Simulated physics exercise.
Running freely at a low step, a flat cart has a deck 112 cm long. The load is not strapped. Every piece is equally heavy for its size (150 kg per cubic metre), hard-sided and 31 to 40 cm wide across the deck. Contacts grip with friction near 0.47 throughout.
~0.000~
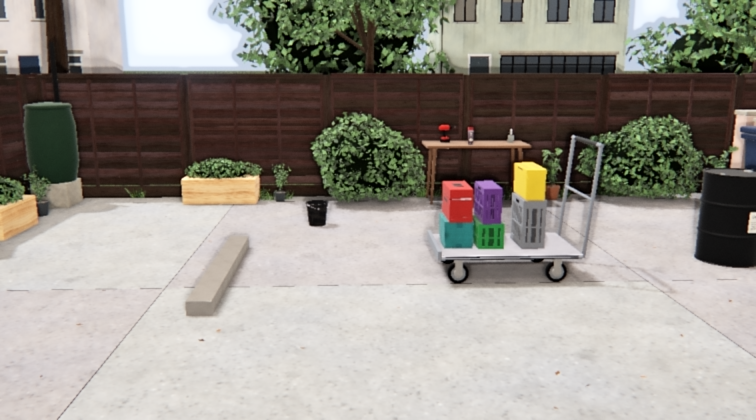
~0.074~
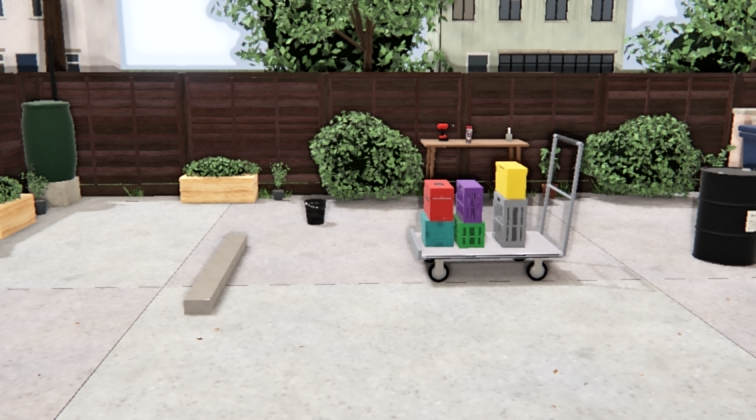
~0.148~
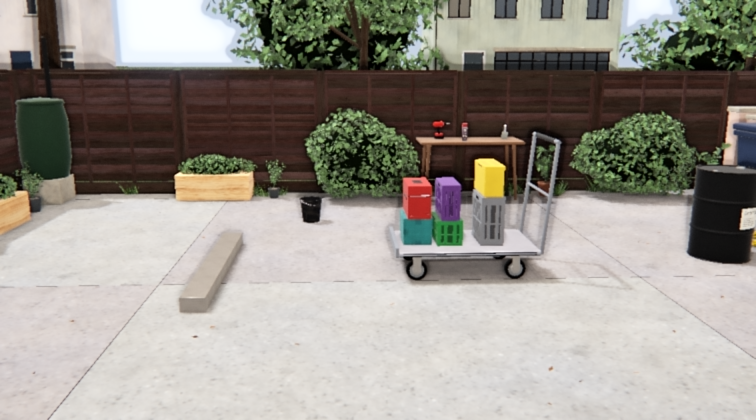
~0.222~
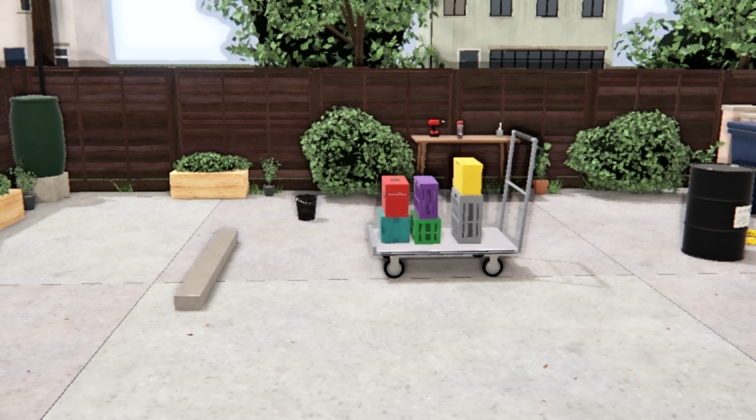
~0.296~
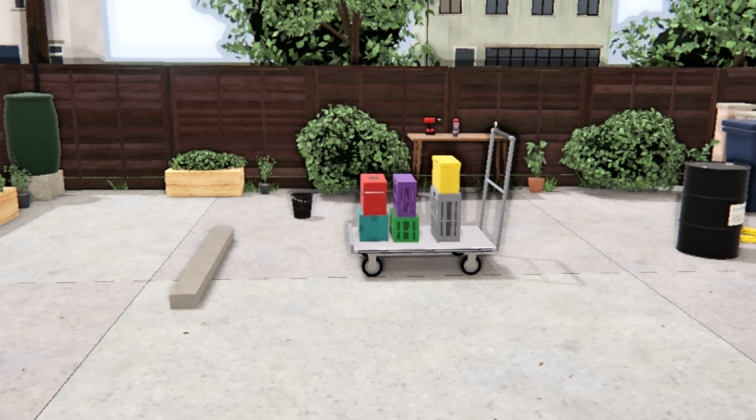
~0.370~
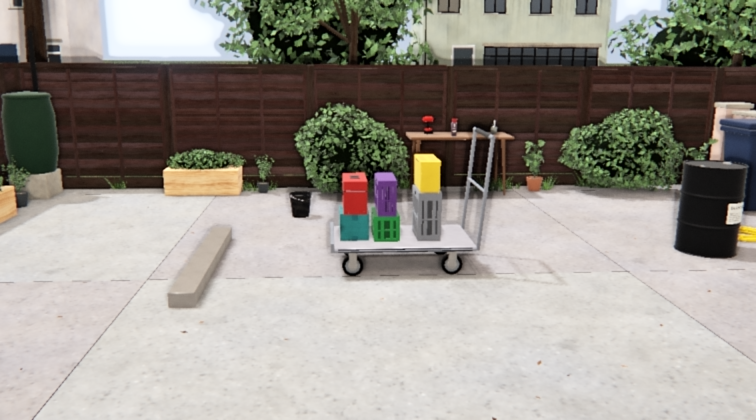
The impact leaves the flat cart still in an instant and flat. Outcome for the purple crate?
Overboard.
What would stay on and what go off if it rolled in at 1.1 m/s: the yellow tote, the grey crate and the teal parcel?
Outcome: Yellow kept; grey kept; teal kept.
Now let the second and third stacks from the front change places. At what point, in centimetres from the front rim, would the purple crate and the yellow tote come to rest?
You'd find purple 60 cm back from the rim and yellow 30 cm out past it.
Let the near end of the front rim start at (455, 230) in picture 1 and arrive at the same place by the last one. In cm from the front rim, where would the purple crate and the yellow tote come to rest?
In that run, purple comes to rest 60 cm ahead of the front rim and yellow 20 cm ahead of it.
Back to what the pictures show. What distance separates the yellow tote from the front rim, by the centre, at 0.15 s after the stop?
Behind the rim by about 50 cm.
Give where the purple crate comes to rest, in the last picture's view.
(145, 252).
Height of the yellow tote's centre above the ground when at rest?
Its centre sits around 10 cm up.
After 0.91 s the deck stops.
After 1.31 s the purple crate is 8 cm past the rim, tilted 105°, near (193, 204) in the last picture's view.
After 1.71 s the purple crate is 40 cm past the rim, tilted 150°, near (155, 249) in the last picture's view.
Final state at 2.9 s, past the rim, yellow tote, red toolbox and purple crate; behind it, green crate, grey crate and teal parcel.
